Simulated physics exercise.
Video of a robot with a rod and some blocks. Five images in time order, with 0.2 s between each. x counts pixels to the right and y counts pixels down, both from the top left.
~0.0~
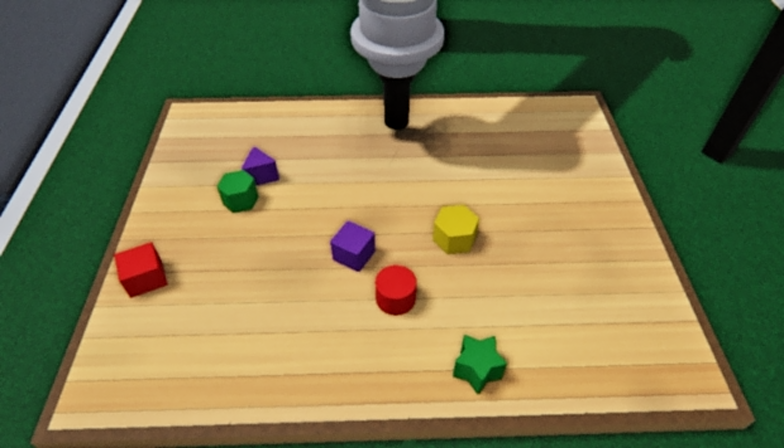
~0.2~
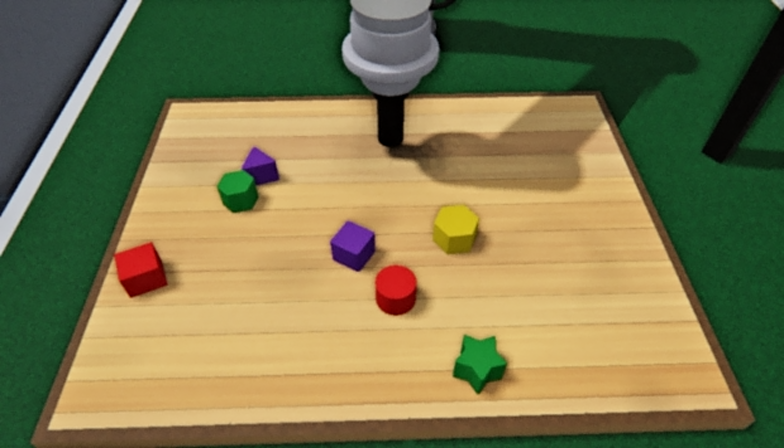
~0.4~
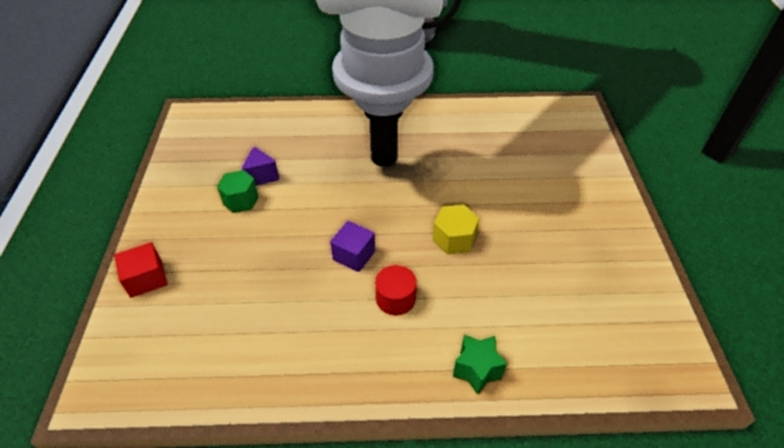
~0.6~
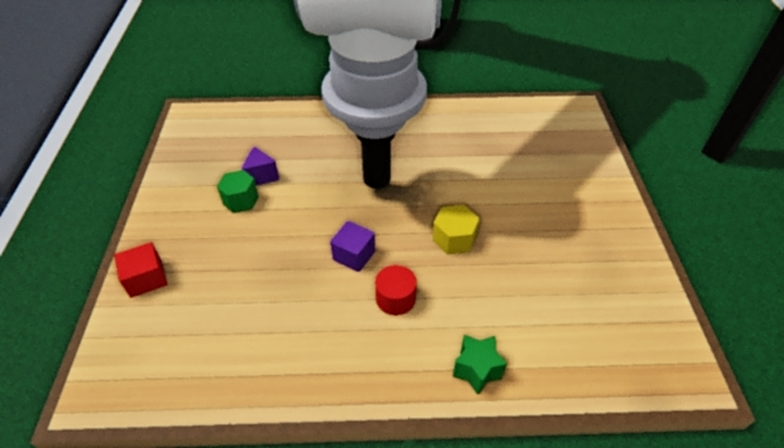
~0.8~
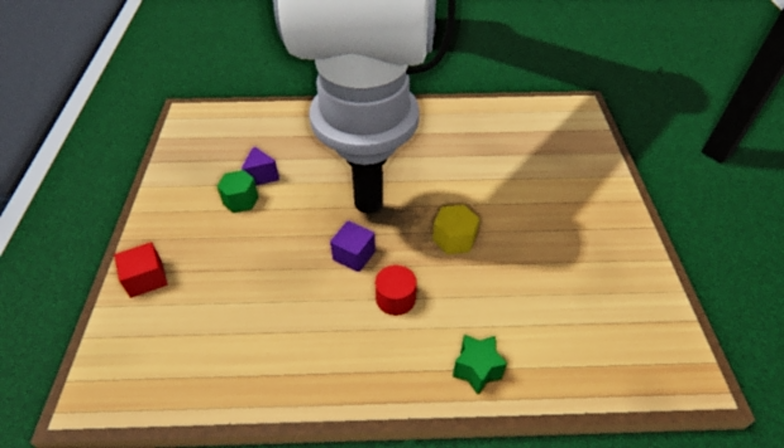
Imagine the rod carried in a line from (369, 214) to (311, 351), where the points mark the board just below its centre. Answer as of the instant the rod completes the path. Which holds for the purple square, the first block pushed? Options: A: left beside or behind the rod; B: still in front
Answer: B.
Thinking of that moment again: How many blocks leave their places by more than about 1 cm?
Counting only shifts above 1 cm, I get one block.
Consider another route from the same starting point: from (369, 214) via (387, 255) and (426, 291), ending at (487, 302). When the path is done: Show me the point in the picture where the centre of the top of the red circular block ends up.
Pixel (404, 299).
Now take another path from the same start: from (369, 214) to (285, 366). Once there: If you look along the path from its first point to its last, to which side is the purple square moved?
The left.
What follows on the original path. One third of the way, rod (352, 244); purple square (342, 262), turned 15° anticlockwise.
Two thirds of the way, rod (332, 290); purple square (323, 312), turned 25° anticlockwise.
At the end, rod (309, 342); purple square (300, 371), turned 35° anticlockwise; red circular block unmoved.
